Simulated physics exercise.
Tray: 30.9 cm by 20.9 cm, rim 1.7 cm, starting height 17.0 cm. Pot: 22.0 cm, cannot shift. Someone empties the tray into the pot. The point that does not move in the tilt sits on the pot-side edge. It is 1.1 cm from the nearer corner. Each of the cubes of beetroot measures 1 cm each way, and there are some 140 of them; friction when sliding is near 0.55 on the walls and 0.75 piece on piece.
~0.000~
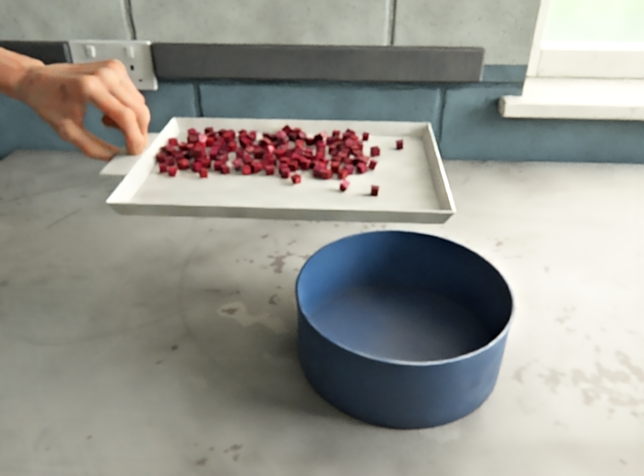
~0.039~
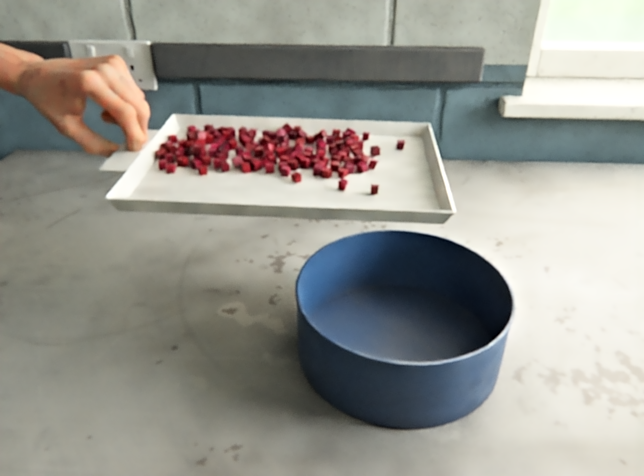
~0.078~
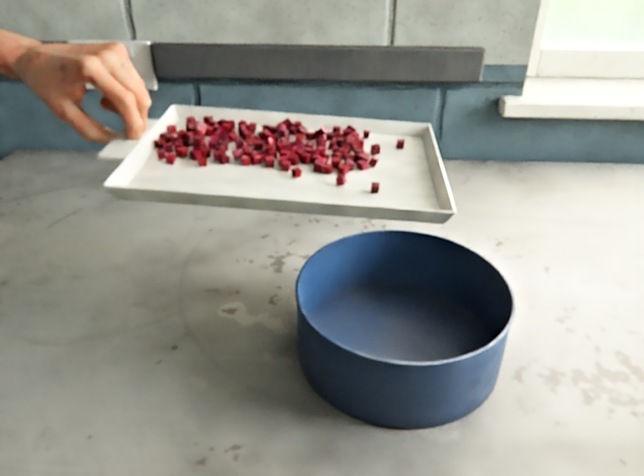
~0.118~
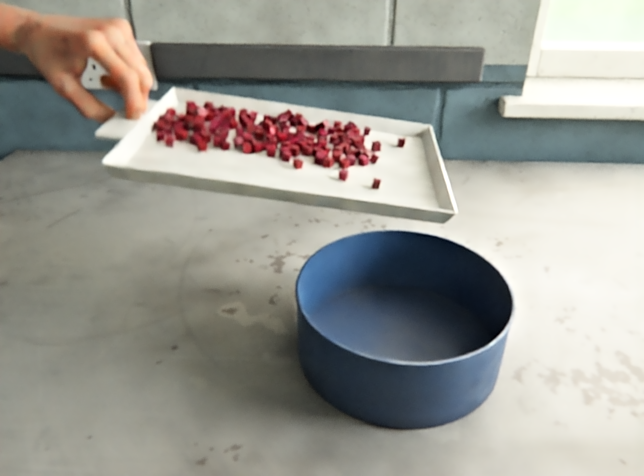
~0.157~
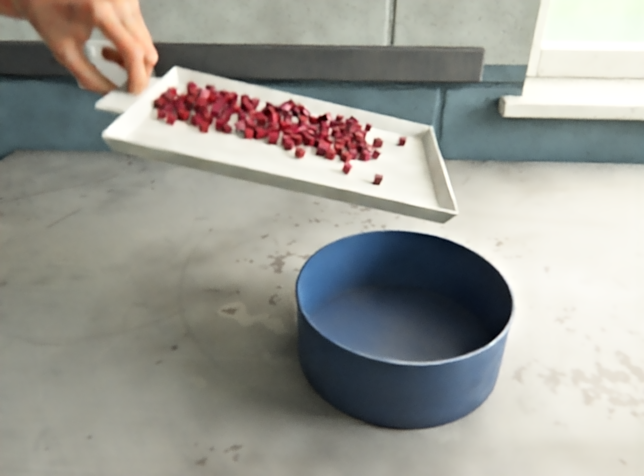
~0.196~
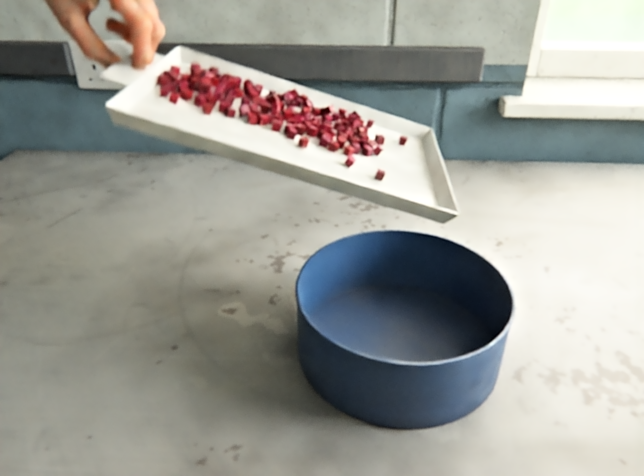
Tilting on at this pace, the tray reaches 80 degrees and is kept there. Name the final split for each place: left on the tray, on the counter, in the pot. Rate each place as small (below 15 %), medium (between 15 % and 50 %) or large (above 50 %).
Left on the tray - small; counter - large; pot - small.
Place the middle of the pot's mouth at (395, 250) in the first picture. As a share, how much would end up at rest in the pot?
Roughly 25 per cent.
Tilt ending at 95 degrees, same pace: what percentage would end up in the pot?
5 %.
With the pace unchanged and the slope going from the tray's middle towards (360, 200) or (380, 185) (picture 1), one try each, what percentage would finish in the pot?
Around 45 % for the first direction, around 20 % for the second.
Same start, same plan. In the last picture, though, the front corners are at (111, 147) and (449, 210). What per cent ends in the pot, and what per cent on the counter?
That works out as pot 35 and counter 65.
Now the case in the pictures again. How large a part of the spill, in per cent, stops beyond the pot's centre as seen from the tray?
I'd put it at close to 100 per cent.
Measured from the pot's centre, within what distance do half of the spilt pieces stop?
Roughly 24 cm from the centre.
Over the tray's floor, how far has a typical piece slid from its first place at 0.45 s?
Displacement on the tray: About 2 cm.
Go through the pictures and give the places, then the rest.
Tray tilt 0 degrees, front corners at (116, 199) and (446, 208); middle of the pieces at (270, 151); pot at (403, 286), in the first frame.
Tray tilt 1 degrees, front corners at (115, 194) and (446, 208); middle of the pieces at (270, 149), in the second frame.
Tray tilt 3 degrees, front corners at (114, 182) and (447, 208), lowest corner right back; middle of the pieces at (270, 143), in the third frame.
Tray tilt 7 degrees, front corners at (112, 160) and (448, 208), lowest corner right back; middle of the pieces at (271, 133), in the fourth frame.
Tray tilt 12 degrees, front corners at (113, 133) and (450, 208), lowest corner right back; middle of the pieces at (273, 121), in the fifth frame.
Tray tilt 17 degrees, front corners at (117, 105) and (451, 208), lowest corner right back; middle of the pieces at (276, 108); pot at (403, 286). Its pace works out near 125 degrees a second, in the sixth frame.
After 0.45 s, tilt 49 degrees; the tray holds 100 %, the pot 0 %.
Then, at 0.61 s, tilt 70 degrees; the tray holds 95 %, the pot 0 %.
Then, at 0.90 s, tilt 80 degrees; the tray holds 5 %, the pot 5 %.
At rest (2.1 s), tray 0 %, counter 95 %, pot 5 %.
